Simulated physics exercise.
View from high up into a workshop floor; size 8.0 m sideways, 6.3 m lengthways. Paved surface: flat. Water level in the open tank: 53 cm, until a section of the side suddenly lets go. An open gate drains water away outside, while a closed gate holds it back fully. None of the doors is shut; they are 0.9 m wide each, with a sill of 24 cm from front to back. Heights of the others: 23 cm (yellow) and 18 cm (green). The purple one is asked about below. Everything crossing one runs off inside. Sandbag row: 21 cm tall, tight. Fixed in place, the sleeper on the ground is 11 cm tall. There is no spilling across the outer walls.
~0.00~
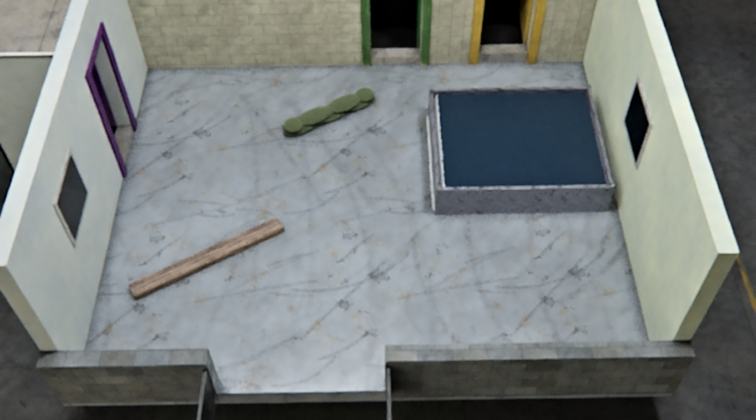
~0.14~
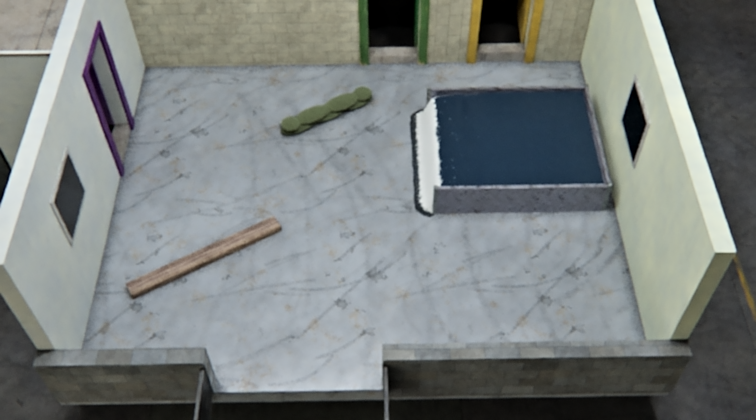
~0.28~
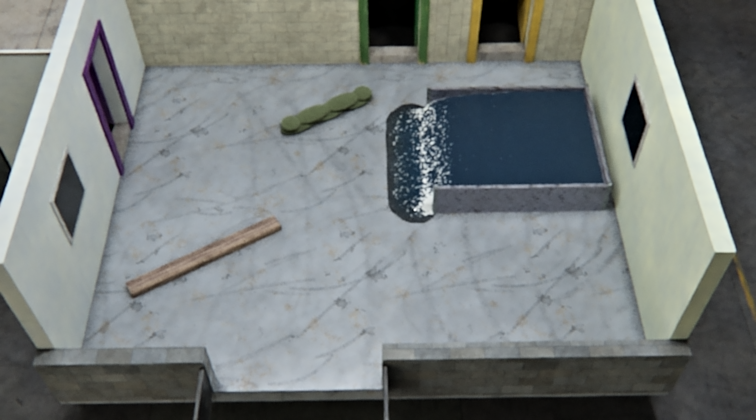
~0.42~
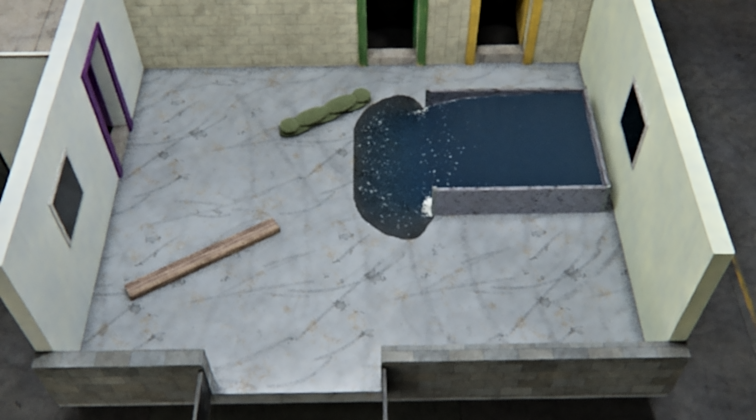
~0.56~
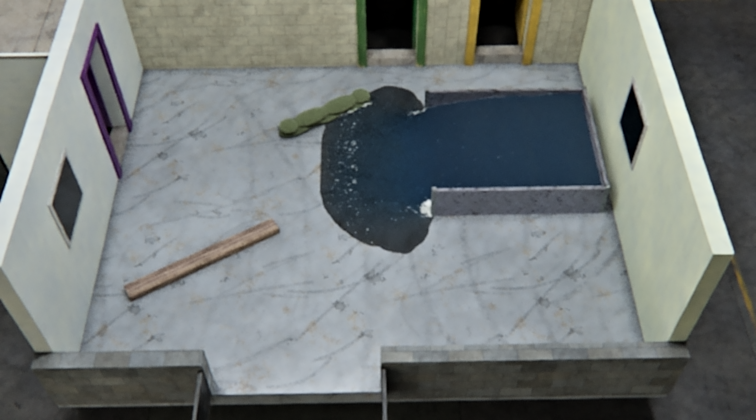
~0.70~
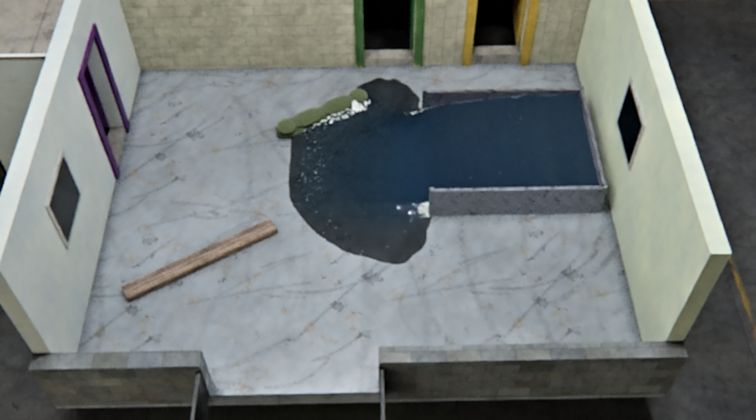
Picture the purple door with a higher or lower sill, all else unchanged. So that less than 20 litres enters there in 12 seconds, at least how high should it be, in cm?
At least 15 cm or so.
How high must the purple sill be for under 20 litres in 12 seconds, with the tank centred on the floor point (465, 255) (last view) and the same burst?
Close to 11.5 cm would do it.
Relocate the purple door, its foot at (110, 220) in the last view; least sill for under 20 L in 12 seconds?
Minimum: Close to 22 cm.
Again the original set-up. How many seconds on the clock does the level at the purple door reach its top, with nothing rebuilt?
Near 2.6 s.
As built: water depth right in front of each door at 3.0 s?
In cm: Yellow 0, green 9, purple 18.
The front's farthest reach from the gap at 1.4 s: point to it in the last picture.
The farthest wet point sits near (168, 198) in the last view.
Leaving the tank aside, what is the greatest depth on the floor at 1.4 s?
Around 26 centimetres.
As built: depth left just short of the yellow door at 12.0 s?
About 6.5 centimetres.
After 1.4 s water covers 25 % of the floor, deepest (26 cm) near (337, 123); it has not reached the purple door.
After 3.0 s water covers 55 % of the floor, deepest (28 cm) near (106, 226); 18 cm at the purple door, 4 litres in over its 17 cm sill.
After 12.0 s water covers 95 % of the floor, deepest (14 cm) near (602, 190); 7 cm at the purple door, 9 litres in over its 17 cm sill.
At the purple door as built, the water arrived by 1.8 s and peaked near 19 cm at 2.6 s.
With a sill of 13 cm, 36 litres would have come in within the 12 s; with 17.5 cm, 7 litres. So under 20 litres takes about 15 cm.
